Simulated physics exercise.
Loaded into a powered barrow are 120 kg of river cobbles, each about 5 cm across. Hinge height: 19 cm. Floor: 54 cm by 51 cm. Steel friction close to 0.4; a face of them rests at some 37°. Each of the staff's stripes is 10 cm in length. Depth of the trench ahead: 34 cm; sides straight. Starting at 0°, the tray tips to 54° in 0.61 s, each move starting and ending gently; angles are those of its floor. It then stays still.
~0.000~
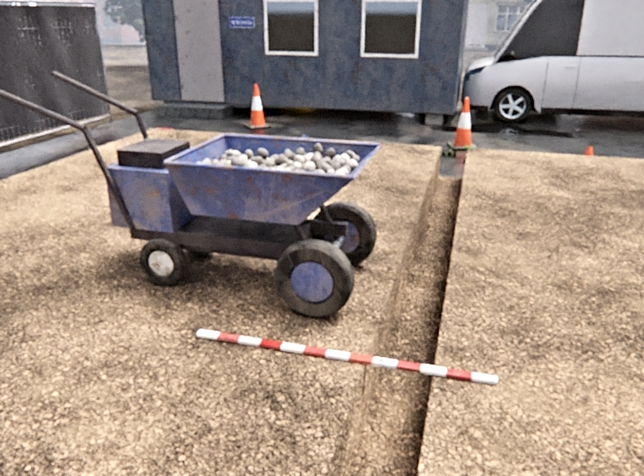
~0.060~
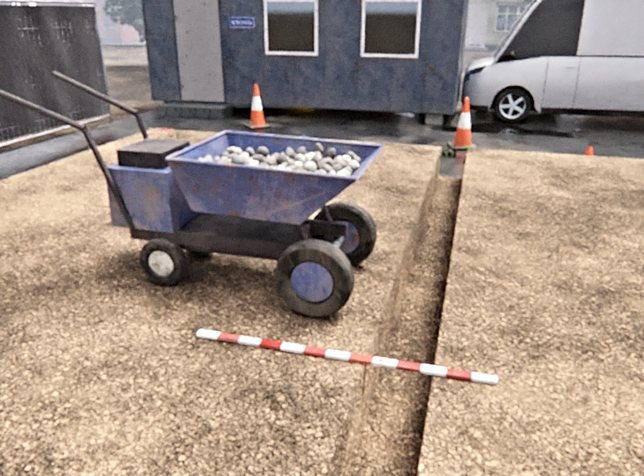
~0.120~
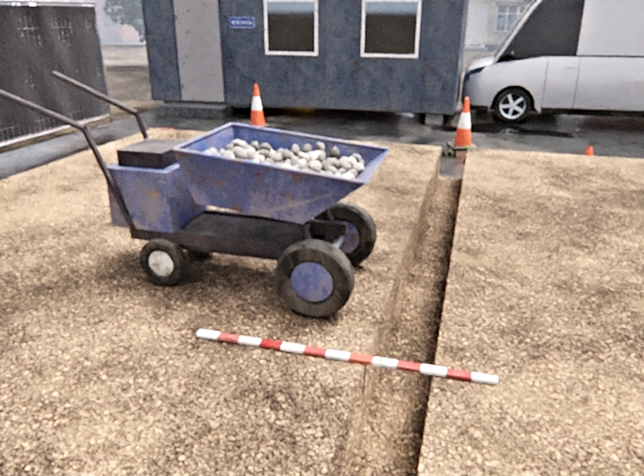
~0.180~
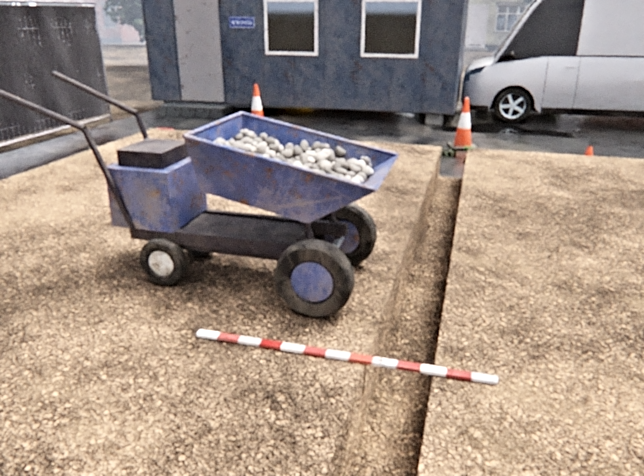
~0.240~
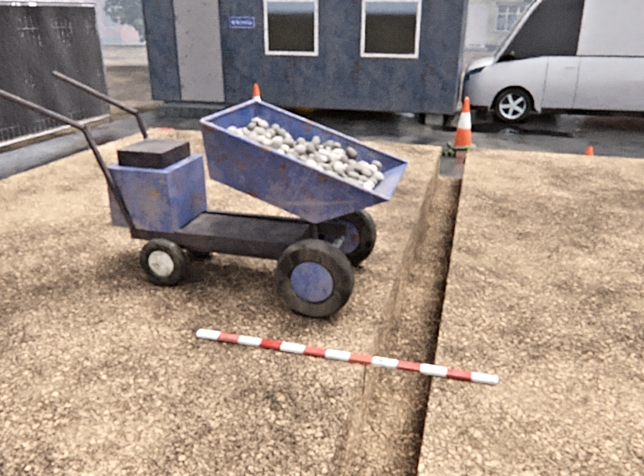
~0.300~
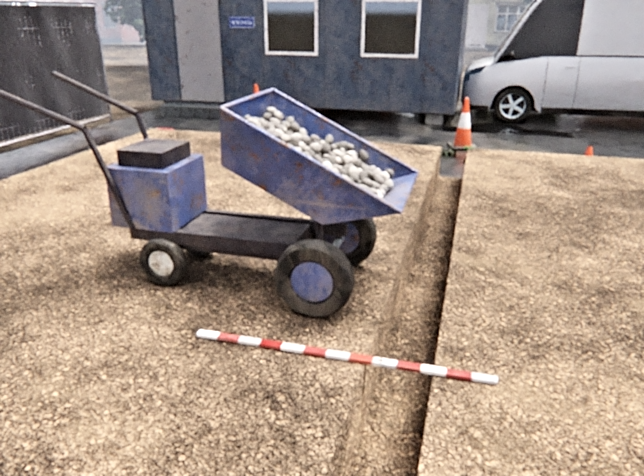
On a gravel yard in front of a dark blue cabin and a parked van, a blue powered barrow loaded with rounded stones stands beside a narrow trench, its tray level. The tray begins to tilt toward the right, then rises steadily at its left end, the stones shifting down toward the lowered lip.
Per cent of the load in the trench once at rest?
About 19 %.
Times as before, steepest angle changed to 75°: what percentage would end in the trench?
Roughly 10%.
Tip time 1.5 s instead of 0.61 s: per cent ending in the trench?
Then roughly 30 percent.
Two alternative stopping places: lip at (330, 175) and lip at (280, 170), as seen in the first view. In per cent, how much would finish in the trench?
40 and 70 %.
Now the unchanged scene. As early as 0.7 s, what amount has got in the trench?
By that point it's something like 0 in a hundred.
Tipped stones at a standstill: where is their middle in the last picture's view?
In the last view, about (491, 305).
After 0.5 s the floor is at 46°; 100 % in the tray; the foremost stones are at (413, 211).
After 0.7 s the floor is at 54°; 93 % in the tray, 2 % in the trench, 6 % past the trench; the foremost stones are at (468, 265).
After 1.1 s the floor is at 54°; 44 % in the tray, 3 % in the trench, 53 % past the trench; the foremost stones are at (581, 325).
After 3.0 s the floor is at 54°; 12 % in the tray, 19 % in the trench, 68 % past the trench; the foremost stones are past the picture's edge.
